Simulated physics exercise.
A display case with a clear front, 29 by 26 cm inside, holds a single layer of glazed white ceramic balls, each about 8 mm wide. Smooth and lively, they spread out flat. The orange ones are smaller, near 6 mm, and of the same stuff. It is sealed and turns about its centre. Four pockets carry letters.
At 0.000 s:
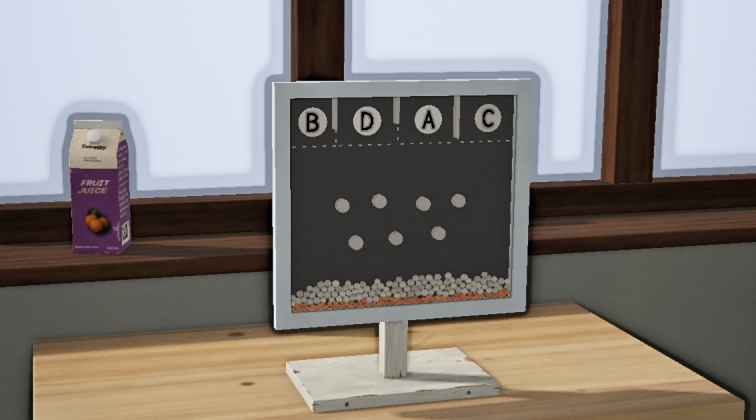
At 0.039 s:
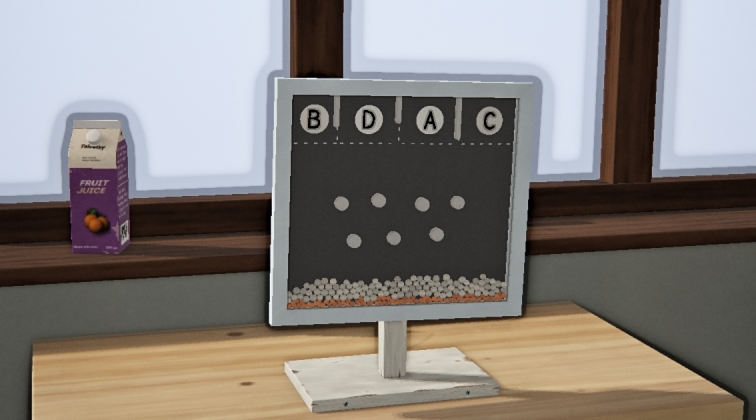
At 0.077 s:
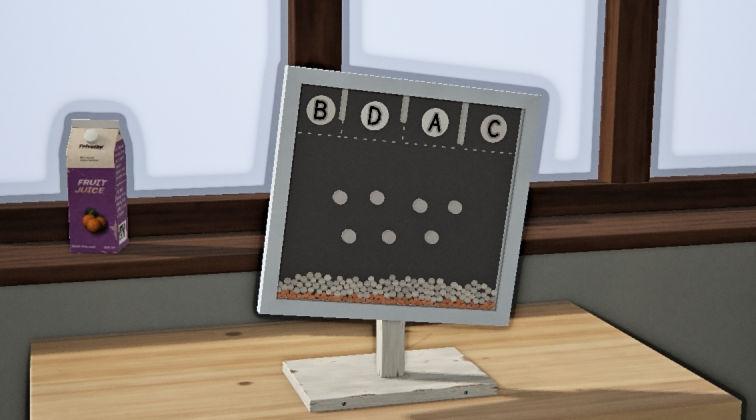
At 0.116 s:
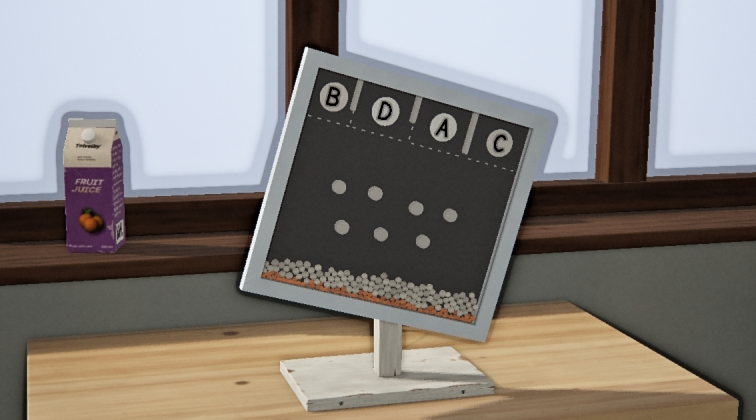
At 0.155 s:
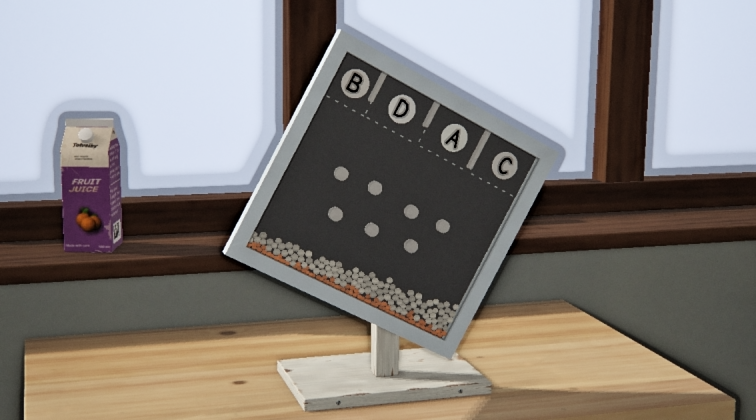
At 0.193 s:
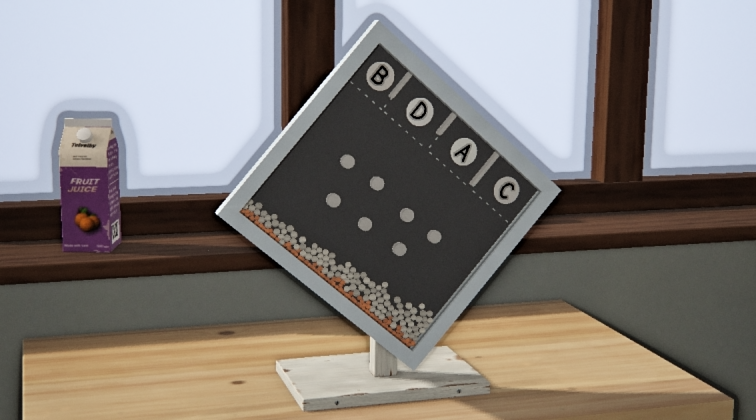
A square, pale-framed display case stands on a white post and base on a light wooden table, seen from the front in a room with bright windows. Its dark panel shows the letters B, D, A and C above seven pale pegs, with white balls over smaller orange ones below, and a purple juice carton stands left. The case turns clockwise, slowly then faster, to a steep slant, its balls shifting slightly.
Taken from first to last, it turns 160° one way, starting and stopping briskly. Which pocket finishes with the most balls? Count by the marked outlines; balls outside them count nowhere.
C.
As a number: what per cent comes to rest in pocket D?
Some 5 per cent.
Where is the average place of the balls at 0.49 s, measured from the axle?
Some 10 cm left and 3 cm below.
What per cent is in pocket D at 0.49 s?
Roughly 0 per cent.
After 0.34 s, it stands 90° clockwise; the balls' middle is 11 cm left of and 5 cm below the centre; nothing in the marked areas.
After 0.49 s, it stands 139° clockwise; the balls' middle is 10 cm left of and 3 cm below the centre; C 5 %.
After 0.62 s, it stands 160° clockwise; the balls' middle is 8 cm left of and 6 cm below the centre; C 35 %, D 5 %.
All still by 1.9 s, it stands 160° clockwise; A 15 %, B 0 %, C 45 %, D 5 %, elsewhere 35 %.
